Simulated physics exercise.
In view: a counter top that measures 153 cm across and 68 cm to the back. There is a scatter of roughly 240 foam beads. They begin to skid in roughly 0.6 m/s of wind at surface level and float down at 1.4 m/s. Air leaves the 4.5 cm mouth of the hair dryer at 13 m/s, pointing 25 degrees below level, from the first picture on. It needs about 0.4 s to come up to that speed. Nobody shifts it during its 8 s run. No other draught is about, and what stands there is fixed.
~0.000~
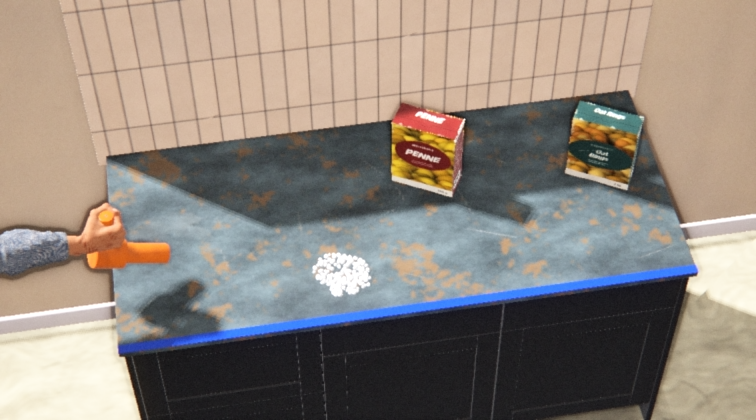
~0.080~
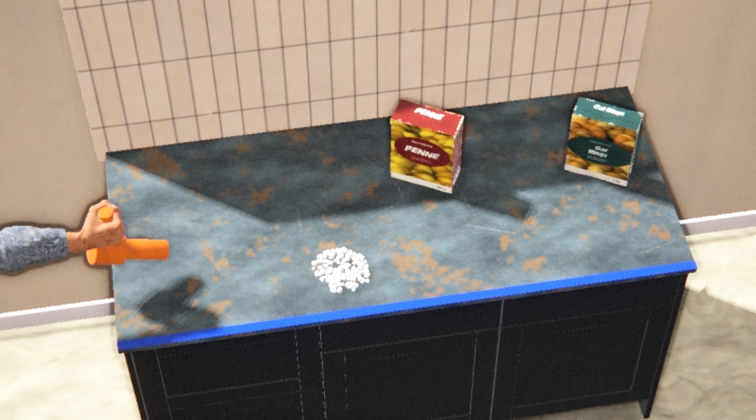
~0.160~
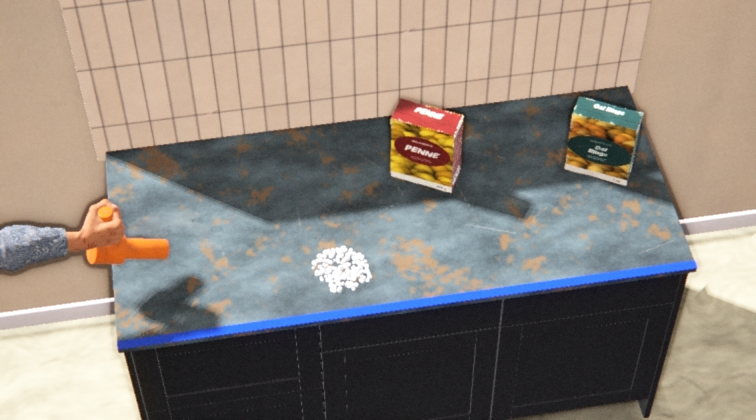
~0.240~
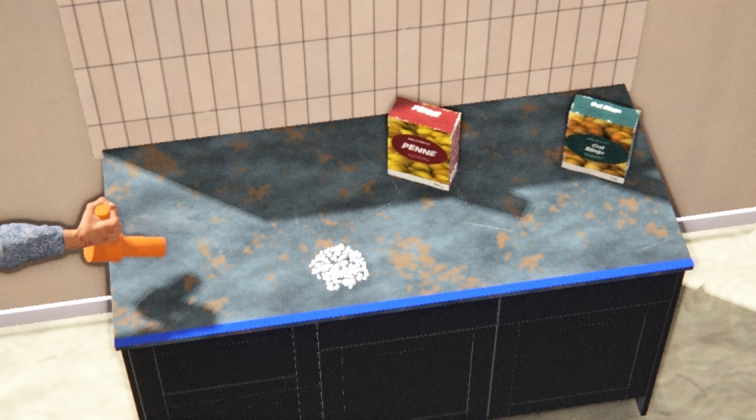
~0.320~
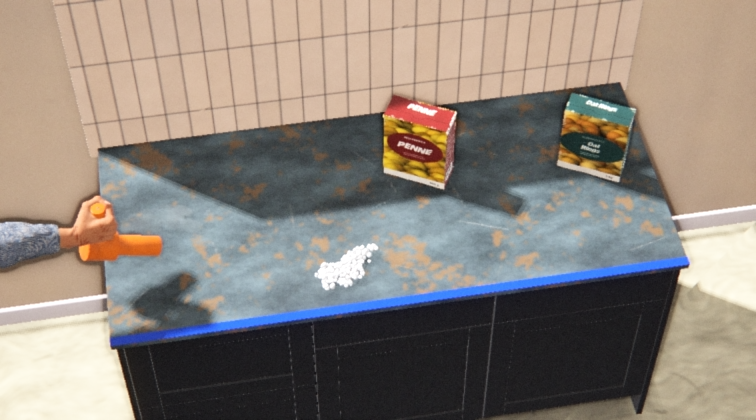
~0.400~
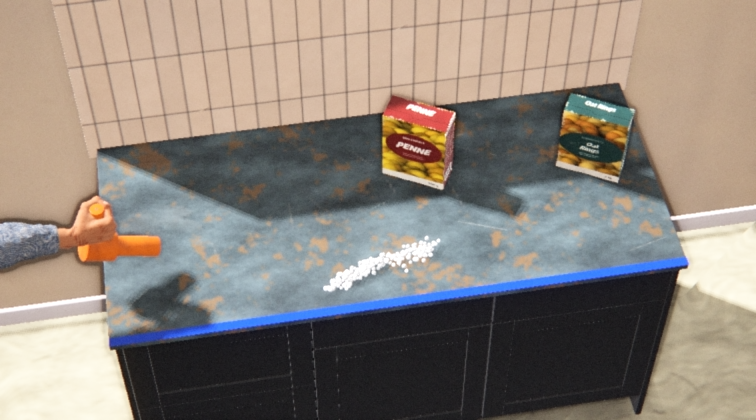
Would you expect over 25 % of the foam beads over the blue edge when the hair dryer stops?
More than a quarter over the blue edge: Yes.
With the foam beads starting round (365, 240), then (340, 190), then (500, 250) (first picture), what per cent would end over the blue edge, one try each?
In that order: 30 %, 0 %, 20 %.
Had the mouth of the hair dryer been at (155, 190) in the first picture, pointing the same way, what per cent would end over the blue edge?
Then about 100 %.
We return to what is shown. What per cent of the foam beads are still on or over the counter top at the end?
Some 0 per cent.
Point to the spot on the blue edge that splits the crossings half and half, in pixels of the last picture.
At about (563, 283).
After 1.6 s the count stands so, 60 % are over the blue edge.
After 2.6 s the count stands so, 60 % are over the blue edge.
After 4.4 s the count stands so, 60 % are over the blue edge.
After 8.0 s, at the end, 60 % are over the blue edge.
